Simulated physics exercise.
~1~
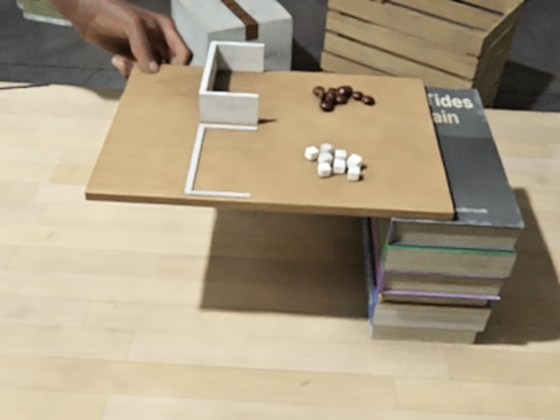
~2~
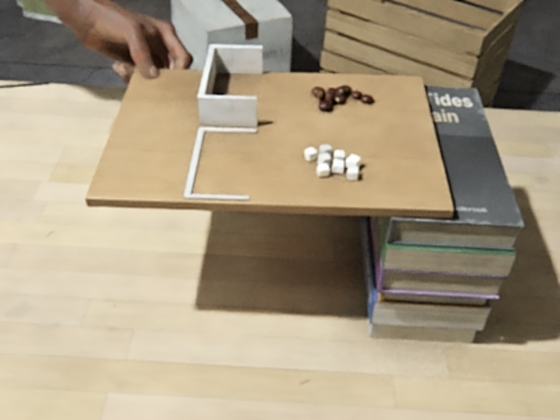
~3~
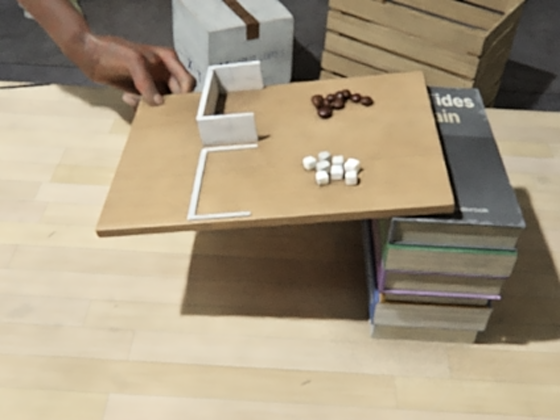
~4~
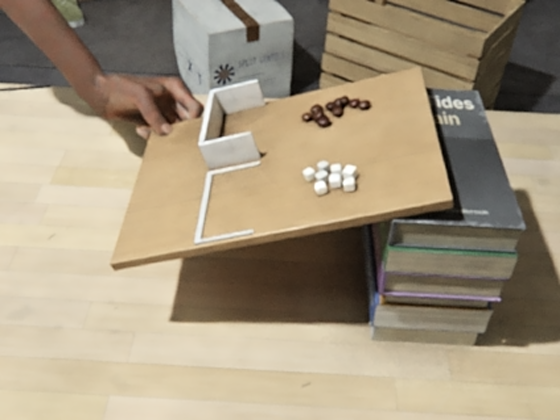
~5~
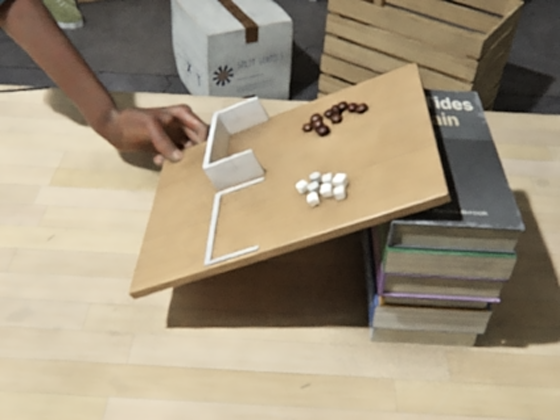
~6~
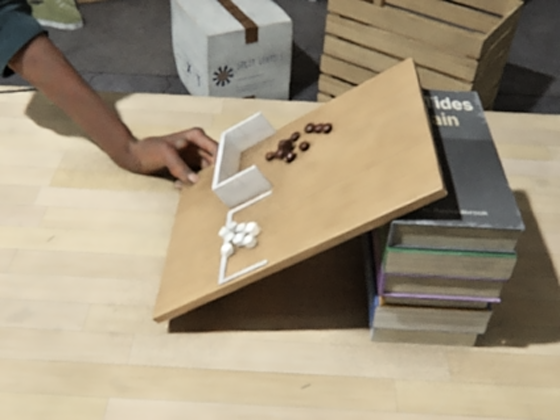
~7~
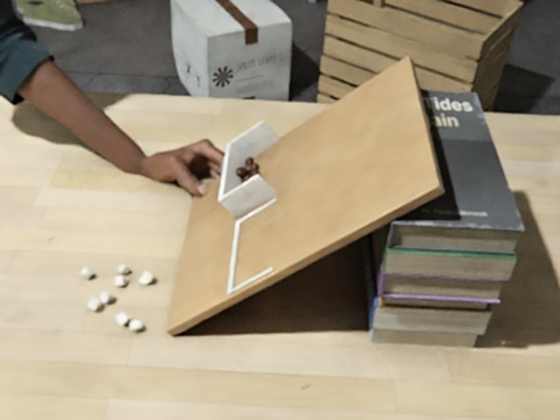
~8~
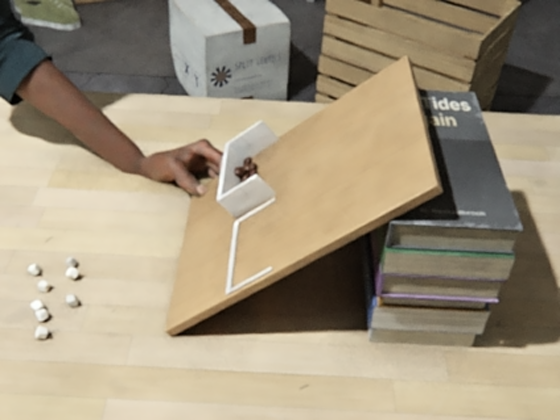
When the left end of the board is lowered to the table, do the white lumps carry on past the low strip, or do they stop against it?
The white lumps carry on past the low strip and end up scattered on the table to the left. The dark brown pieces, in contrast, are held by their taller strip.
